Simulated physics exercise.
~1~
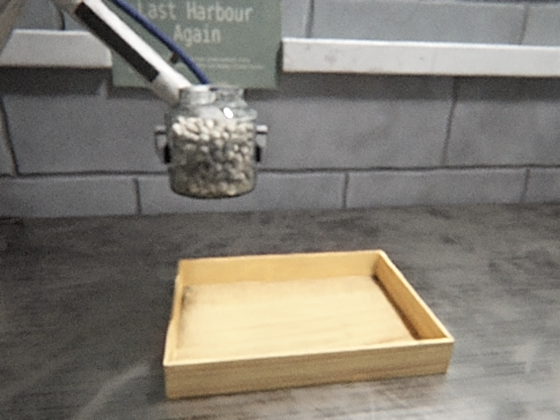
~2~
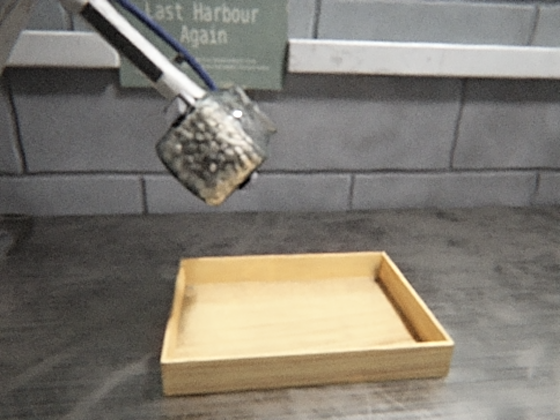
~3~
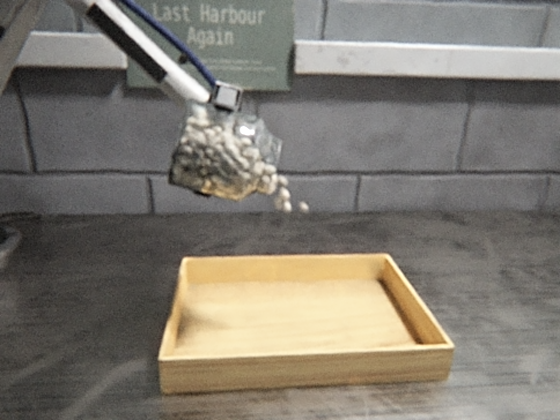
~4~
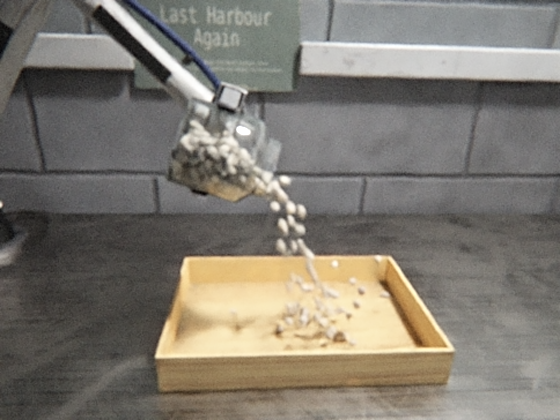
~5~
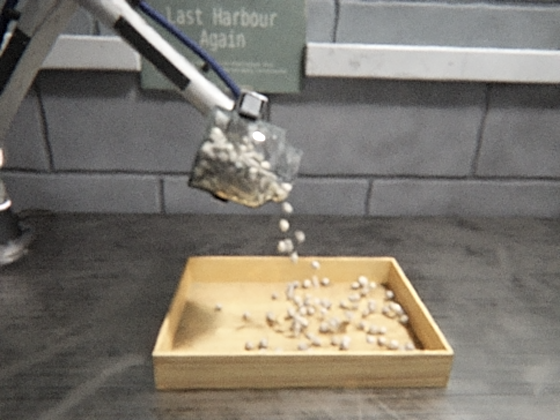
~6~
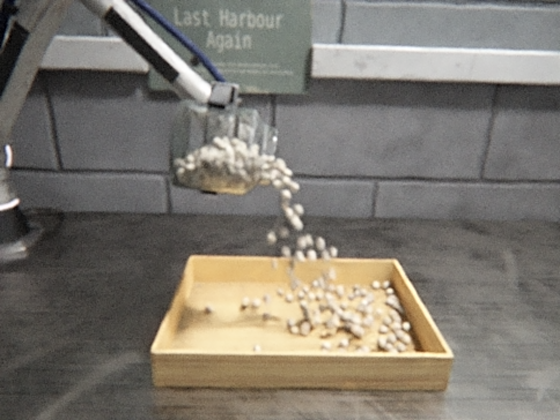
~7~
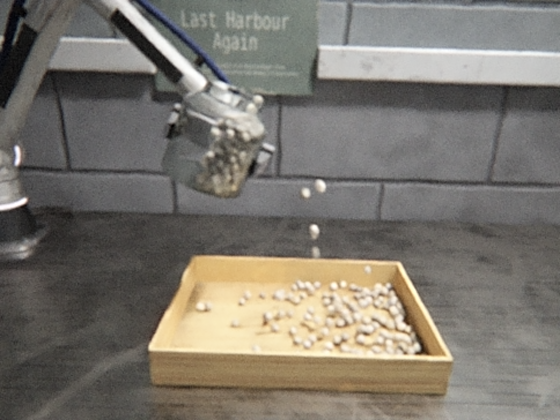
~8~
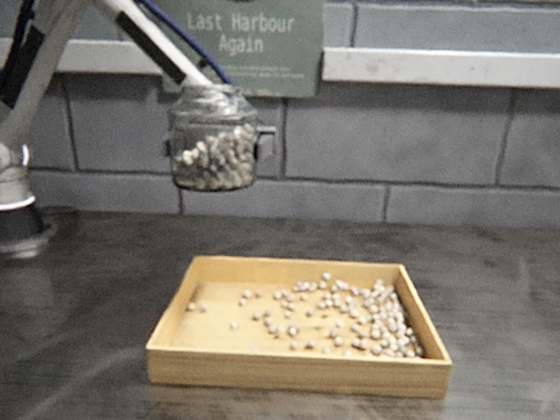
We see a robotic arm tilt a clear jar of small pale beads above a shallow wooden tray, spilling some of them in a stream that scatters mostly towards the tray's right side, before it turns the jar upright again with many beads still inside.
